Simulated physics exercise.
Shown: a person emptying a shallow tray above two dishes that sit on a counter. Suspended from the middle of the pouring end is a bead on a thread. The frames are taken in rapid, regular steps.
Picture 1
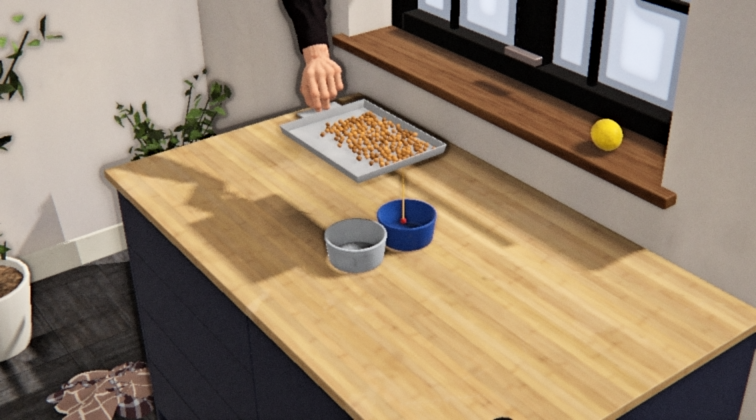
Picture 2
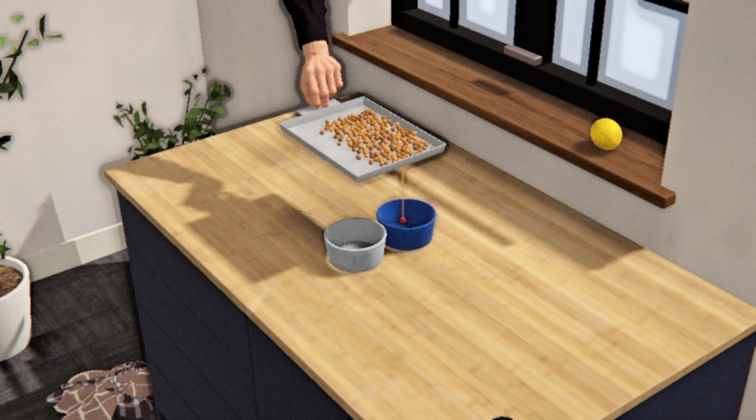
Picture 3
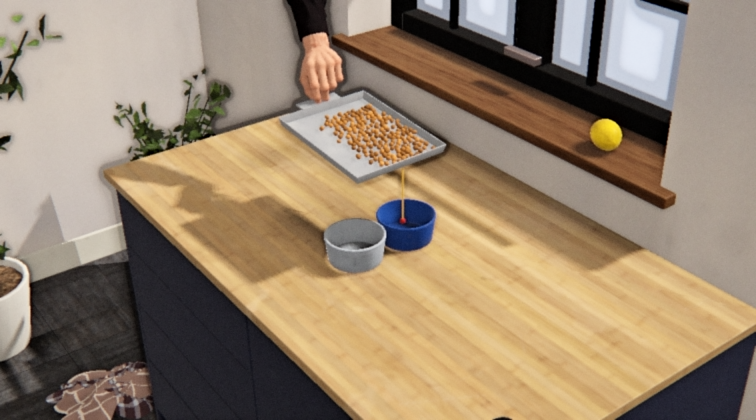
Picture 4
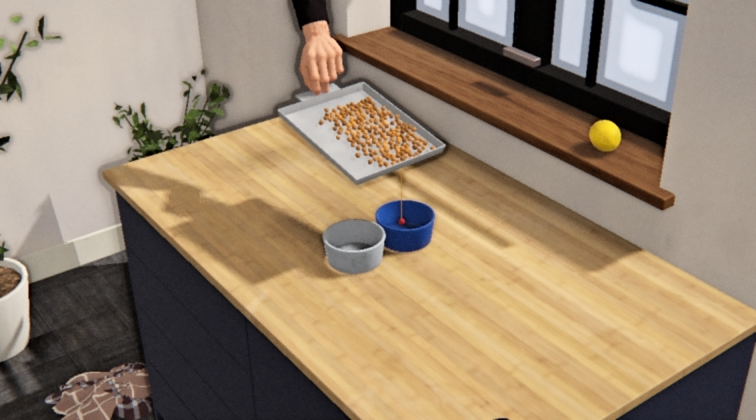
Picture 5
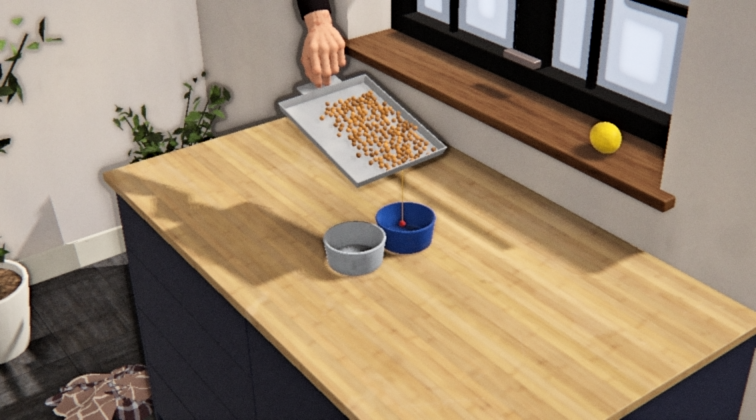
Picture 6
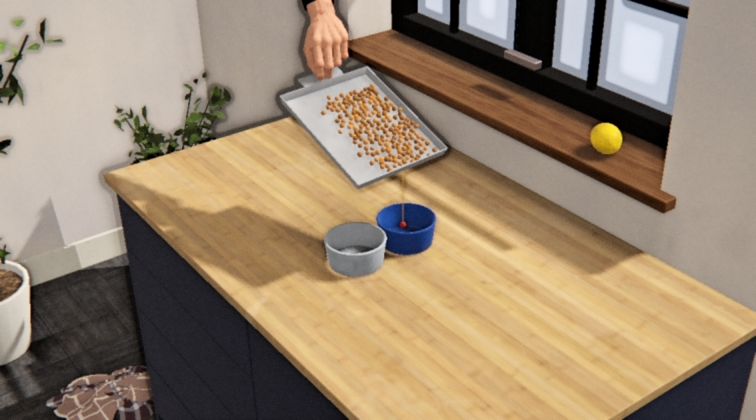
A kitchen corner with a pale wooden counter beside a window is seen from above at an angle, the view staying still. A hand holds a grey tray of roasted chickpeas above a grey dish and a blue dish, with a red bead hanging on a thread and a yellow ball on the sill. The hand gradually raises the tray's far end, steepening it as its near edge dips slightly leftward.
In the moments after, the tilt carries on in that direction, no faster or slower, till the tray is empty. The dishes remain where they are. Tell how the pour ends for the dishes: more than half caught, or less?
Most likely the dishes will collect not even half of it.
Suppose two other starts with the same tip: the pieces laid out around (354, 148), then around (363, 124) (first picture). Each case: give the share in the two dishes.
From the first start you get 0 in a hundred, from the second 0 in a hundred.
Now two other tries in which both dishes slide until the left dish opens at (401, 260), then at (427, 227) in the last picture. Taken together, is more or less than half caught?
Well, in excess of half at the first spot and not up to half at the second.
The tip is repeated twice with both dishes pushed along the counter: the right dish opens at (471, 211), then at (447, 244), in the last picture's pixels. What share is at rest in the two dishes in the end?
Near 20 % and 80 %.
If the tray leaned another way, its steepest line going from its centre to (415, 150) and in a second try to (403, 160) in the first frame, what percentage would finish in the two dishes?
Somewhere close to 30 % the first time, 0 % the second.
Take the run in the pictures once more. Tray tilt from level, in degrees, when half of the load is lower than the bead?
I'd say close to 115 degrees.
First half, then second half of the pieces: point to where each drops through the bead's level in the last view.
The opening part goes through (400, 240); what follows goes through (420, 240).
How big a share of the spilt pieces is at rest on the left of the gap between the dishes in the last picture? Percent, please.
Around 10 per cent, give or take.
Just after the last frame, tray tipped steeply; every one on the tray.
A moment on, tray tipped past a quarter turn; the larger part on the tray; about a tenth outside both; about a tenth in the air.
Further on, tray tipped past a quarter turn; just a few in the left dish; just a few in the right dish; almost all outside both.
When it is over, tray tipped past a quarter turn; just a few in the left dish; just a few in the right dish; almost all outside both.
